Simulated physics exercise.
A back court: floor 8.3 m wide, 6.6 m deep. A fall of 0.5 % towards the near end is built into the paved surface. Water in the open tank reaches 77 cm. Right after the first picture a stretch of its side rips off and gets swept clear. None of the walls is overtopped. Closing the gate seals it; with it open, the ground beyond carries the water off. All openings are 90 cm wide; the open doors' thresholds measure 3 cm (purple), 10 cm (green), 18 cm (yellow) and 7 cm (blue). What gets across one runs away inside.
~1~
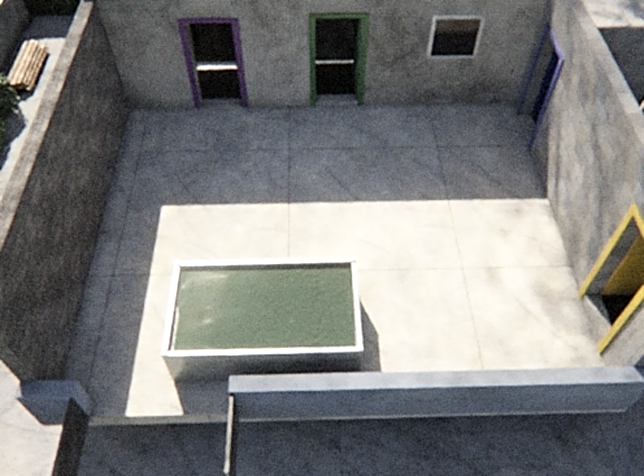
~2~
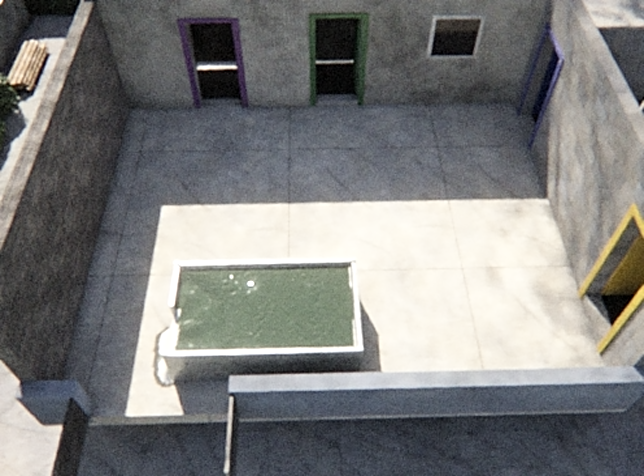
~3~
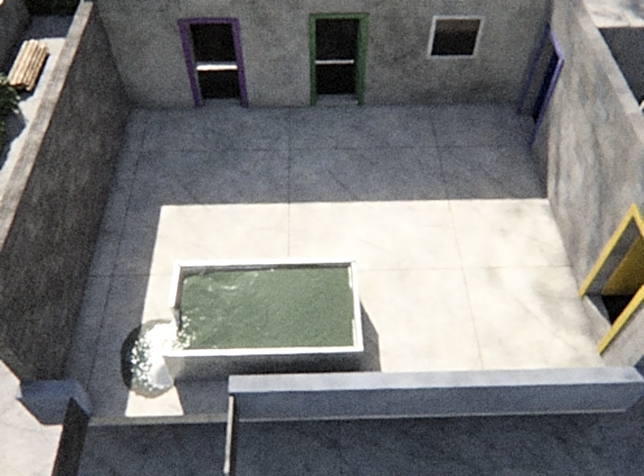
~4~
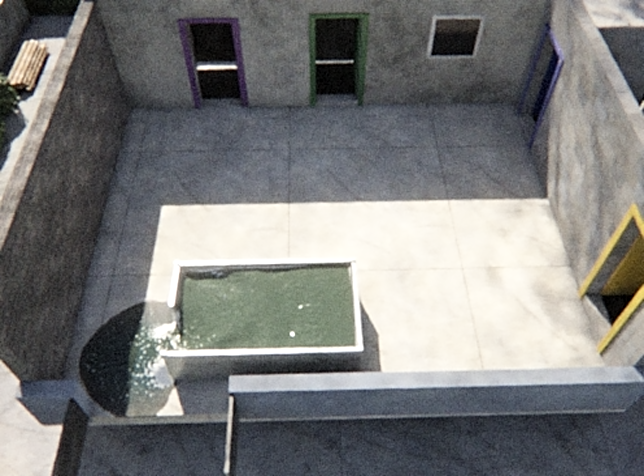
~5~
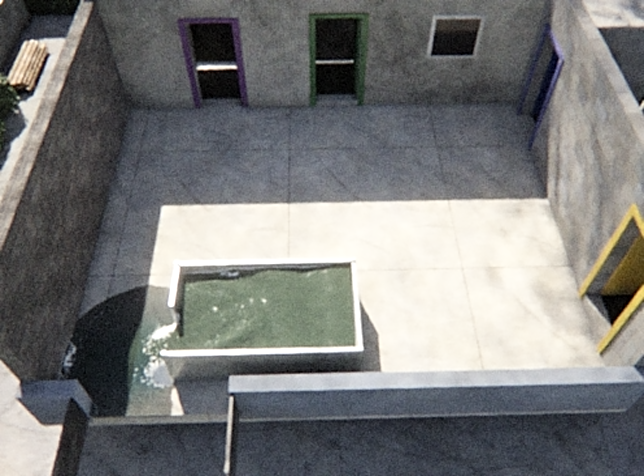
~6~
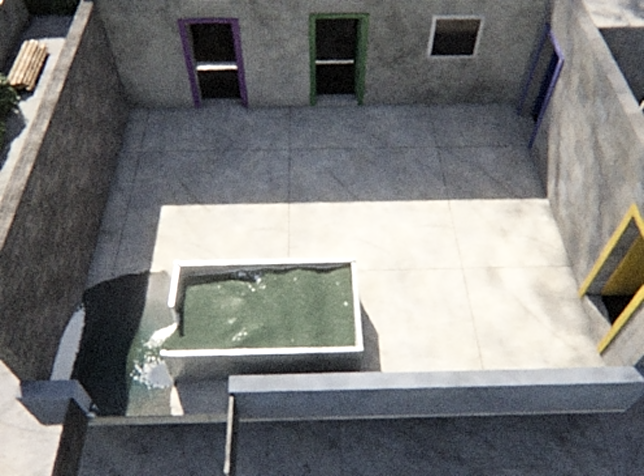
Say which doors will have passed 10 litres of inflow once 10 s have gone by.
Purple door: Limit broken. Green door: Limit unbroken. Yellow door: Limit unbroken. Blue door: Limit unbroken.
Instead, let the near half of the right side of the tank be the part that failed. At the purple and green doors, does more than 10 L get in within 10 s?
Outcome at purple: Not exceeded; outcome at green: Not exceeded.
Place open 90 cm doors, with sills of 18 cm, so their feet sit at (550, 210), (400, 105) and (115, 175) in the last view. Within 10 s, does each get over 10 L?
Taking them in order, the first gets too little, the second too little and the third too little.
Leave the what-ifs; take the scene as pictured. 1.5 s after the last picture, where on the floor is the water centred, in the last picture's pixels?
Roughly (213, 328) in the last picture.
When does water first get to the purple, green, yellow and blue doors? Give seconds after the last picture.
Purple 2.6 s, green 3.8 s, yellow not in the 10 s, blue 7.0 s.
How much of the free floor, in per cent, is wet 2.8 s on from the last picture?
I'd guess around 35 %.
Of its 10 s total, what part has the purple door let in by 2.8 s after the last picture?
Around 0 percent.
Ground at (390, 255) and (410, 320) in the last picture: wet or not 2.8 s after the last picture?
Untouched, untouched.
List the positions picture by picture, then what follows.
The first frame shows the open tank at (265, 307) is whole and still, 77 cm deep.
In the second frame, the front is at a hidden place, 0.5 m from the gap at (177, 346); 0.2 m2 of floor is under water; 77 cm left at the back of the open tank.
In the third frame, the front is at (134, 335), 0.9 m from the gap at (177, 347); 0.8 m2 of floor is under water; 77 cm left at the back of the open tank.
In the fourth frame, the front is at (90, 347), 1.4 m from the gap at (178, 348); 2.0 m2 of floor is under water; 77 cm left at the back of the open tank.
In the fifth frame, the front is at a hidden place, 1.8 m from the gap at (178, 348); 3.1 m2 of floor is under water; 77 cm left at the back of the open tank.
In the sixth frame, the front is at (84, 295), 2.1 m from the gap at (178, 348); 3.5 m2 of floor is under water; 76 cm left at the back of the open tank.
Then, 0.7 s after the last picture water covers 10 % of the floor and is deepest (47 cm) near (78, 368); purple door not reached, green door not reached, yellow door not reached, blue door not reached.
Then, 1.5 s after the last picture water covers 15 % of the floor and is deepest (46 cm) near (57, 402); purple door not reached, green door not reached, yellow door not reached, blue door not reached.
Then, 2.8 s after the last picture water covers 35 % of the floor and is deepest (30 cm) near (57, 402); purple door 8 cm at the sill, 1 L in, green door not reached, yellow door not reached, blue door not reached.
Then, 5.3 s after the last picture water covers 45 % of the floor and is deepest (20 cm) near (57, 402); purple door 9 cm at the sill, 82 L in, green door 6 cm at the sill, 0 L in, yellow door not reached, blue door not reached.
Then, 9.3 s after the last picture water covers 70 % of the floor and is deepest (12 cm) near (57, 402); purple door 6 cm at the sill, 137 L in, green door 4 cm at the sill, 0 L in, yellow door not reached, blue door 7 cm at the sill, 0 L in.
